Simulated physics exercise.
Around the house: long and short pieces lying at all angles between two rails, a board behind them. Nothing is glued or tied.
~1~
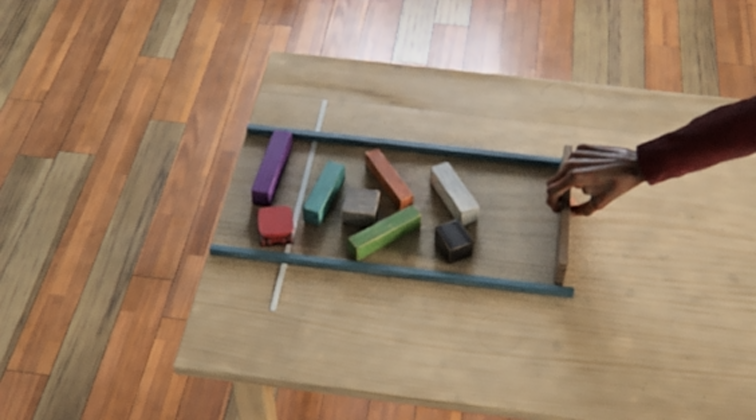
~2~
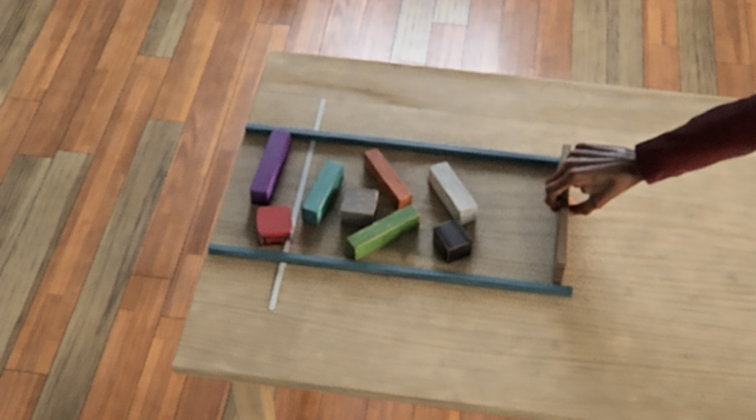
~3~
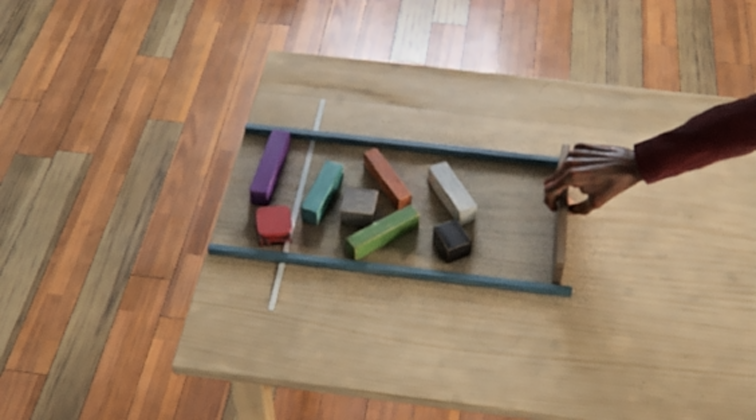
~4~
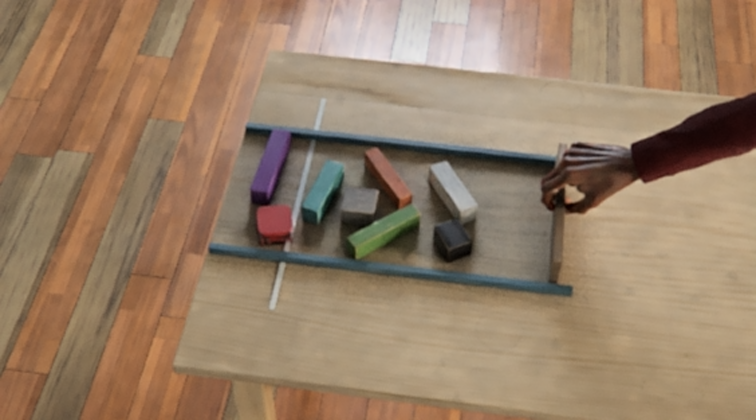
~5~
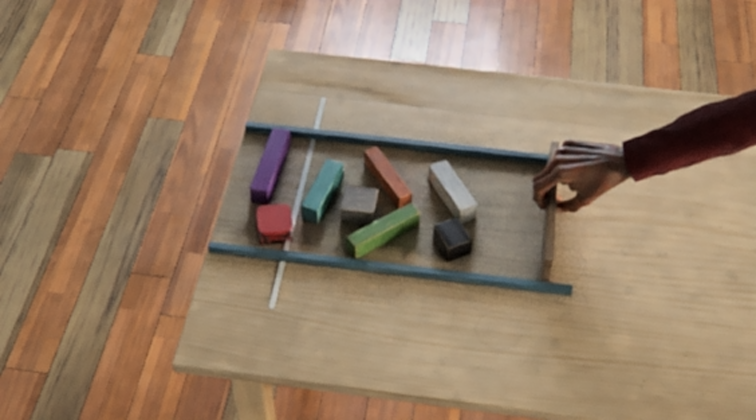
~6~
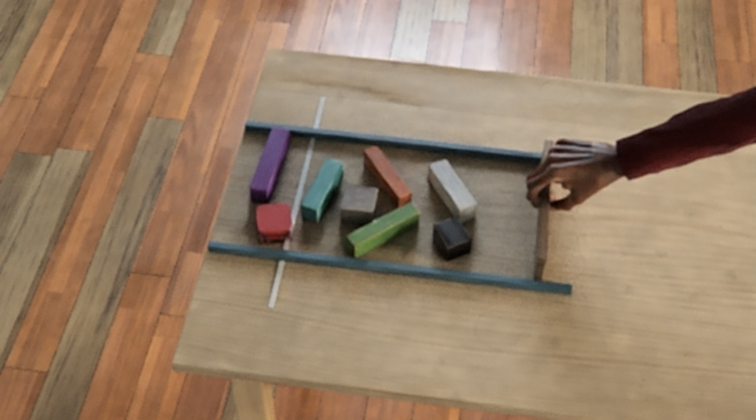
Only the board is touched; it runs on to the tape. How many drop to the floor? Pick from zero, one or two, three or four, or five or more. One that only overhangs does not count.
Outcome: The number that fall off is one or two.
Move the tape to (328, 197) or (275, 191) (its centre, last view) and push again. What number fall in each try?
Try by try, 0 and 4.
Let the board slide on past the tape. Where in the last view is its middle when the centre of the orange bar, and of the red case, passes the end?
At (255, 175) for the orange bar; at (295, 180) for the red case.
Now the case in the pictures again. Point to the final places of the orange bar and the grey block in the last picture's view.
The orange bar stops around (280, 158); the grey block around (243, 185).
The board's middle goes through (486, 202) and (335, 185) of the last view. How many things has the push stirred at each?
By then 0, and 8.
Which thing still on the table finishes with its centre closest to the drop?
The red case.
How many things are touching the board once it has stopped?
It touches 2.
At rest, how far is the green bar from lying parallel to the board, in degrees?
Near 15 degrees.
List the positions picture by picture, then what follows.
In the first picture, purple stick (272, 167); red case (276, 227); turquoise bar (324, 193); board (564, 214); tape (301, 197).
In the second picture, red case (275, 226); orange bar (388, 179).
In the third picture, turquoise bar (322, 192); board (561, 213).
In the fourth picture, purple stick (271, 166); green bar (384, 232).
In the fifth picture, red case (275, 225); white bar (453, 192).
In the sixth picture, purple stick (270, 165); red case (274, 224); turquoise bar (322, 190); board (544, 209); tape (299, 194).
A little later, none off yet; purple stick at rest near (270, 165); red case at rest near (274, 224); turquoise bar at rest near (322, 190).
Next, none off yet; purple stick at rest near (270, 165); red case at rest near (274, 224); turquoise bar moving near (318, 189).
Later still, none off yet; purple stick shifted a little near (253, 160); red case shifted about its own width near (251, 225); turquoise bar shifted about its own width near (259, 177).
When it is over, the number that fall off is one or two; down, turquoise bar and purple stick.
